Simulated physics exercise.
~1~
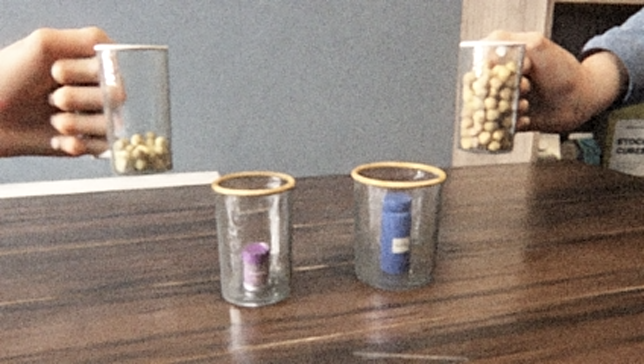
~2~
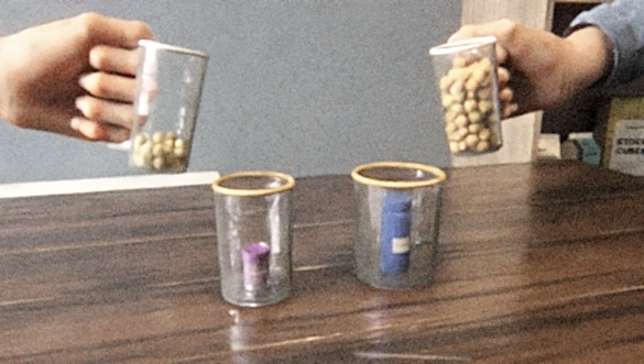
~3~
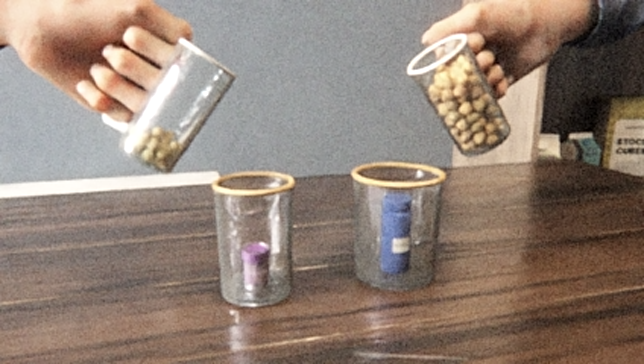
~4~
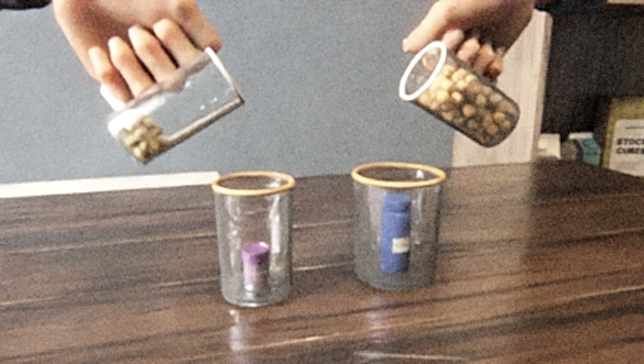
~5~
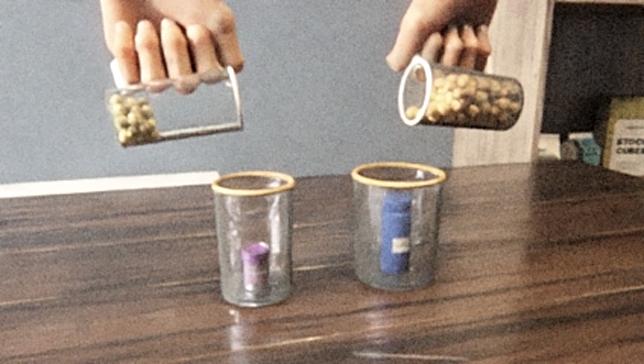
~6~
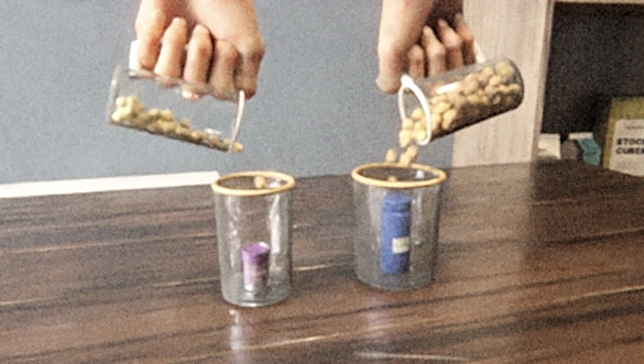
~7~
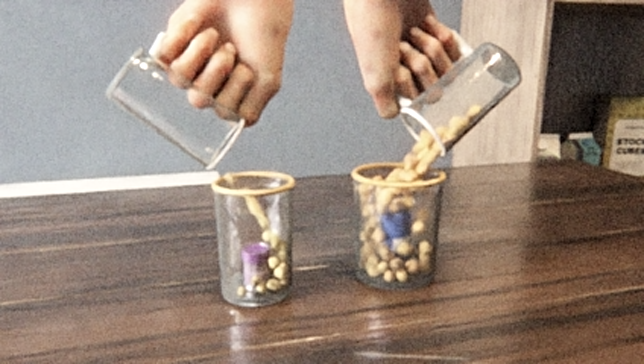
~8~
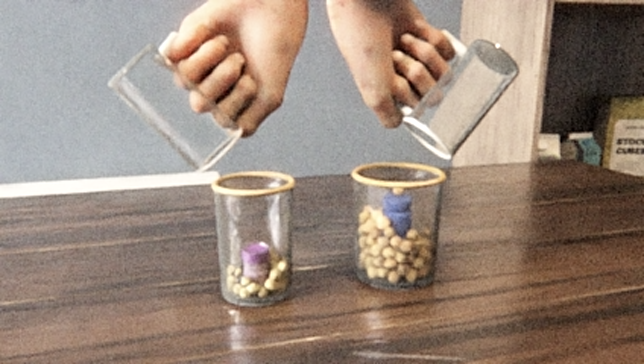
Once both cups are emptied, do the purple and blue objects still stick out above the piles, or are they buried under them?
Both objects still stick out, with the purple one rising above the pile in the left glass and the blue one rising above the pile in the right glass.
To begin with, two hands hold clear cups of pale, dry, bean-like pieces above a dark wooden table, the right cup much fuller than the left. Below them stand two glasses with gold-coloured rims, a small purple object in the left one and a taller blue object in the right. The hands tip the cups inward until they lie on their sides, and the first pieces slide toward the rims. Tilted further, both cups spill their loads into the glasses, and the pieces gather around the objects. Finally both cups are empty, and the purple and blue tops still show above the piles.
